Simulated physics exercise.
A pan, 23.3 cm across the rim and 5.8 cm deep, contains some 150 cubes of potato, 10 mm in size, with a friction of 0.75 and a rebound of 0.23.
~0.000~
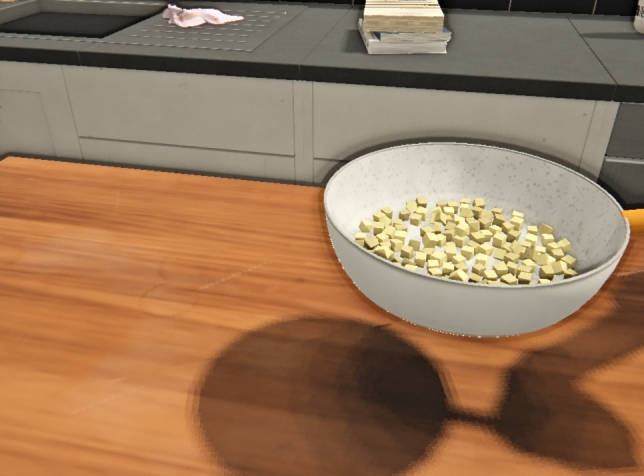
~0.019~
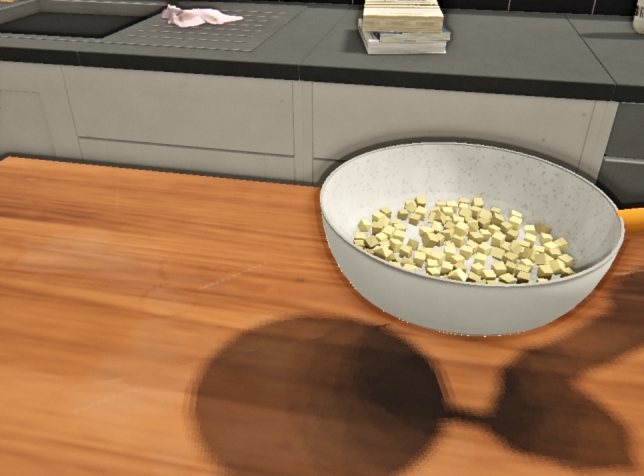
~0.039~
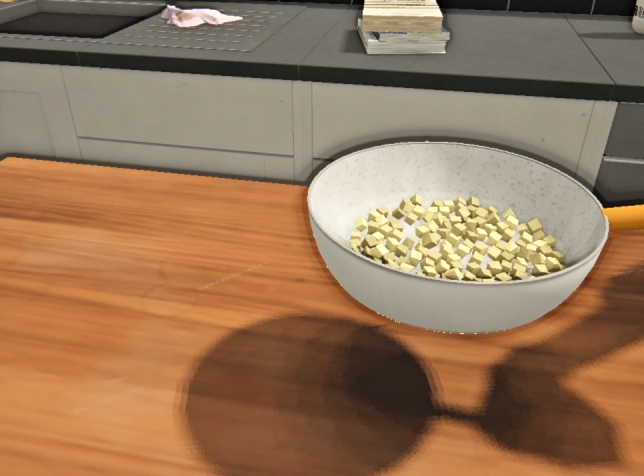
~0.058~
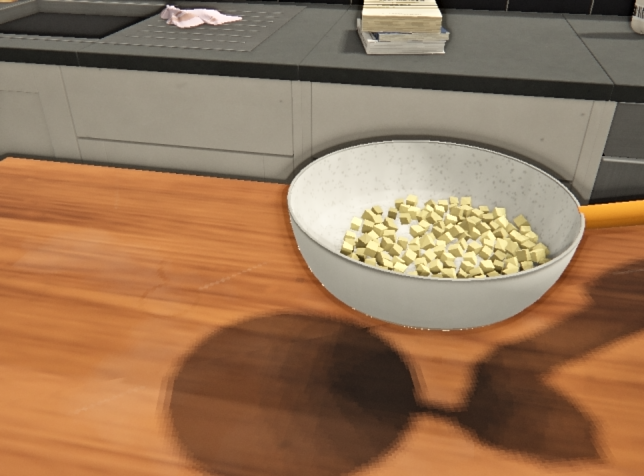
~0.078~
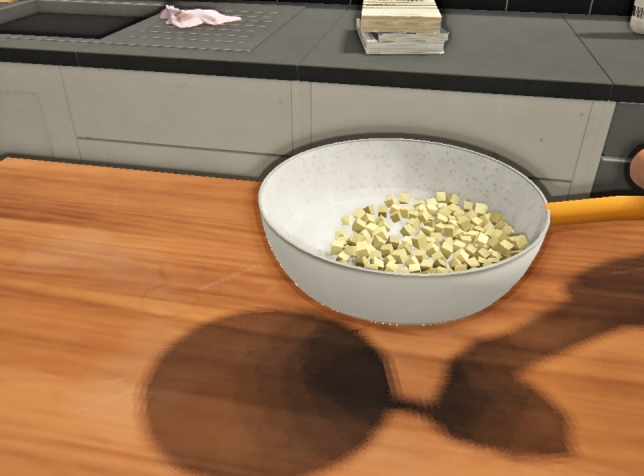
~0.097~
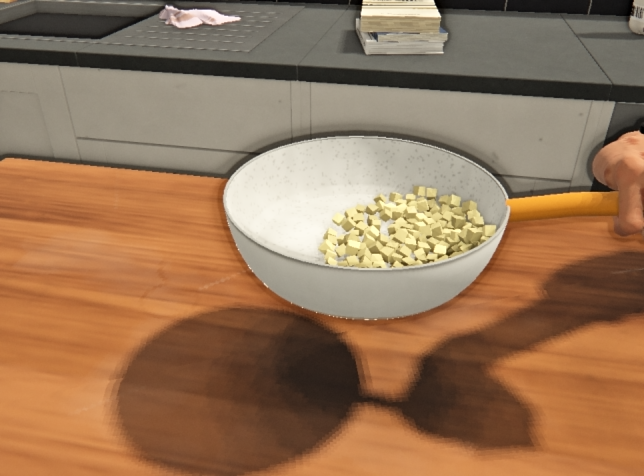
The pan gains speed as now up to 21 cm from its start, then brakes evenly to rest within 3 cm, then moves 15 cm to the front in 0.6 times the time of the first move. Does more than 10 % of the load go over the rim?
Yes.
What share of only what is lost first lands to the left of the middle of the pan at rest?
I'd say close to 70 in a hundred.
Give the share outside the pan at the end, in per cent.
Close to 45 in a hundred.
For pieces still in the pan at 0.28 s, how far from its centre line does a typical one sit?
I'd put it at around 7.0 cm.
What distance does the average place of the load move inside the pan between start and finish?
Around 6.0 cm.
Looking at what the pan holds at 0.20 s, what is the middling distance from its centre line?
4.0 cm, roughly.
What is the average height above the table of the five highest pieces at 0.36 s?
Height: Some 39 centimetres.
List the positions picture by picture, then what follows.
Pan at (455, 292); tilt 0 degrees; moved 0.0 cm; leading edge at (328, 185); top of the load at (452, 208), in the first frame.
Pan at (451, 291); tilt 0 degrees; moved 0.3 cm; leading edge at (324, 185); top of the load at (451, 207), in the second frame.
Pan at (439, 290); tilt 0 degrees; moved 1.4 cm; leading edge at (312, 184); top of the load at (448, 207), in the third frame.
Pan at (420, 287); tilt 0 degrees; moved 3.0 cm; leading edge at (293, 182); top of the load at (431, 206), in the fourth frame.
Pan at (393, 284); tilt 0 degrees; moved 5.5 cm; leading edge at (265, 179); top of the load at (431, 205), in the fifth frame.
Pan at (360, 279); tilt 0 degrees; moved 8.5 cm; leading edge at (232, 176); top of the load at (410, 200). Its speed is now 1.77 m/s, in the sixth frame.
After 0.20 s, tilt 0 degrees; pan 100 %; middle of all pieces near (181, 208).
After 0.28 s, tilt 0 degrees; pan 90 %, in the air 10 %; middle of all pieces near (30, 250).
After 0.36 s, tilt 0 degrees; pan 60 %, in the air 40 %.
After 0.43 s, tilt 0 degrees; pan 55 %, in the air 45 %.
In the end, at 1.4 s, pan 55 %, fallen in front of where it stops 45 %.
